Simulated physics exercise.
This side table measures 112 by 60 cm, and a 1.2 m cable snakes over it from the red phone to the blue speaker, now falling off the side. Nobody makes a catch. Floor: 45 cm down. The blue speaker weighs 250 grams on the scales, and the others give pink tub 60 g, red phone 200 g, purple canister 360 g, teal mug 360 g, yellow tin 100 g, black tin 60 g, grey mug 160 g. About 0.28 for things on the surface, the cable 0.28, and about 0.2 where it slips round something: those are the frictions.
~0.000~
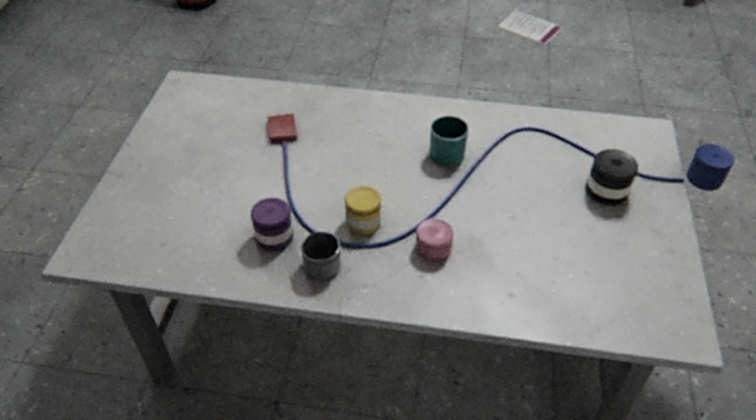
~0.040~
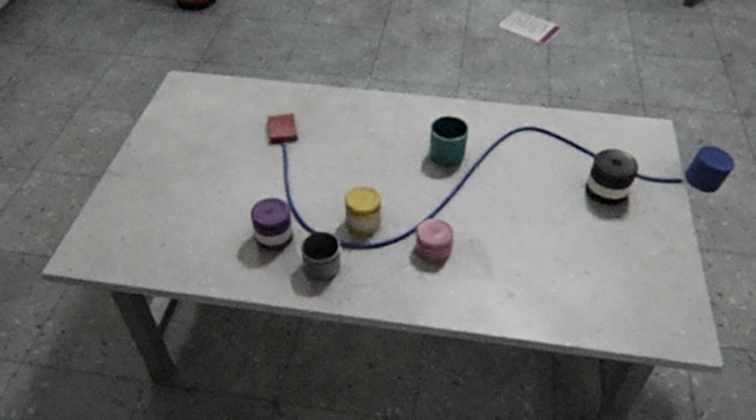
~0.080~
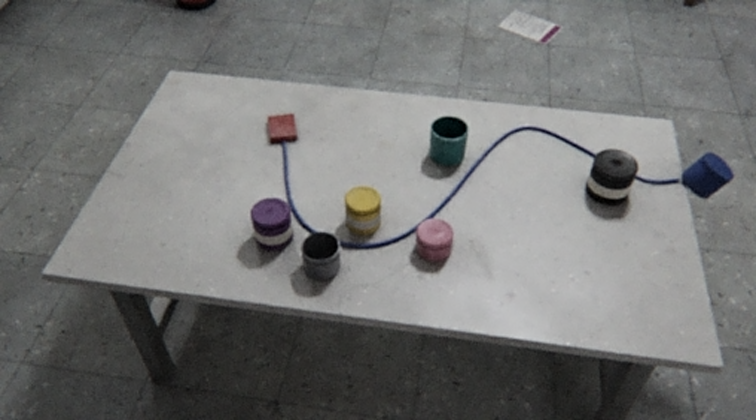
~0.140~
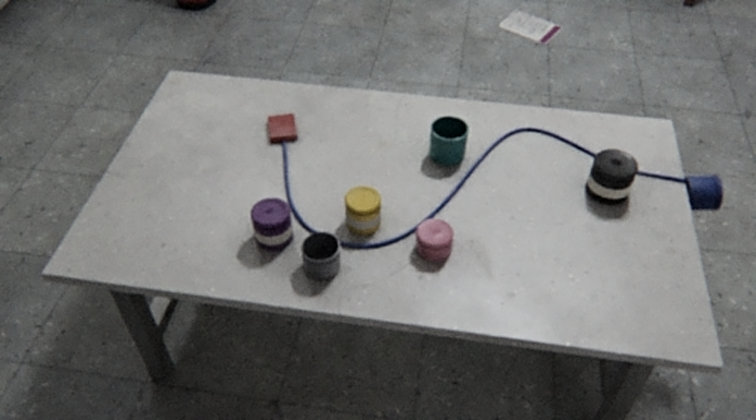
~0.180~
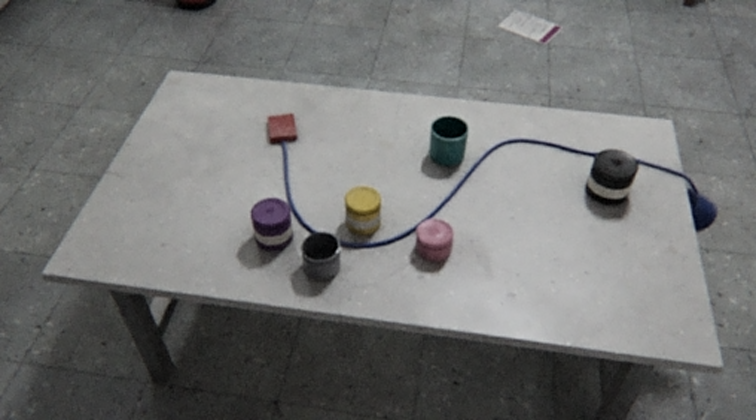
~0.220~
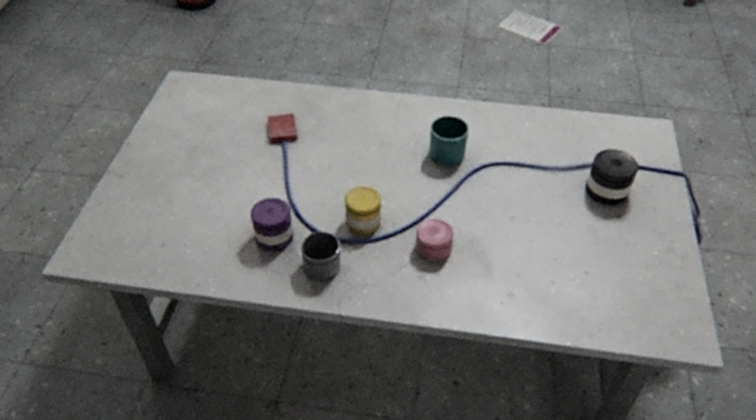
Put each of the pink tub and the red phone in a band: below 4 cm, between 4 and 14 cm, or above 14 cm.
Bands - pink tub: Below 4 cm; red phone: Between 4 and 14 cm.
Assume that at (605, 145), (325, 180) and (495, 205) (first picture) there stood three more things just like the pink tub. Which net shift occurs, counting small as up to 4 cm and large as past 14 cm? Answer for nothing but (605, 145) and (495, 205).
In order they come out low and mid-range.
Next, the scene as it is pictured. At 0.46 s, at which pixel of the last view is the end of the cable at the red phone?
Around (311, 151).
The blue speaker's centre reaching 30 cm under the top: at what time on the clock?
That comes at 0.32 seconds.
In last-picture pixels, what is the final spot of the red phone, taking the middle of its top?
It stops around pixel (303, 141).
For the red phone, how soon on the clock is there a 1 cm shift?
Answer: Red phone, 0.34 s.
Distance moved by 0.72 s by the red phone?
The red phone is 6 cm out of place.
After 0.5 s, the cable's tail end at (311, 151); red phone 5 cm off its start, yellow tin 22 cm off its start, black tin 15 cm off its start.
After 0.7 s, the cable's tail end at (319, 153); red phone 7 cm off its start, yellow tin 47 cm off its start, black tin 21 cm off its start.
After 1.0 s, the cable's tail end at (319, 153); red phone 7 cm off its start at (303, 141), yellow tin over the edge, black tin 21 cm off its start at (692, 247).
After 1.2 s, the cable's tail end at (319, 153); red phone 7 cm off its start, yellow tin over the edge, black tin 21 cm off its start.
After 2.4 s, the cable's tail end at (319, 153); red phone 7 cm off its start at (303, 141), pink tub 0 cm off its start at (435, 232), yellow tin over the edge, black tin 21 cm off its start at (692, 247).
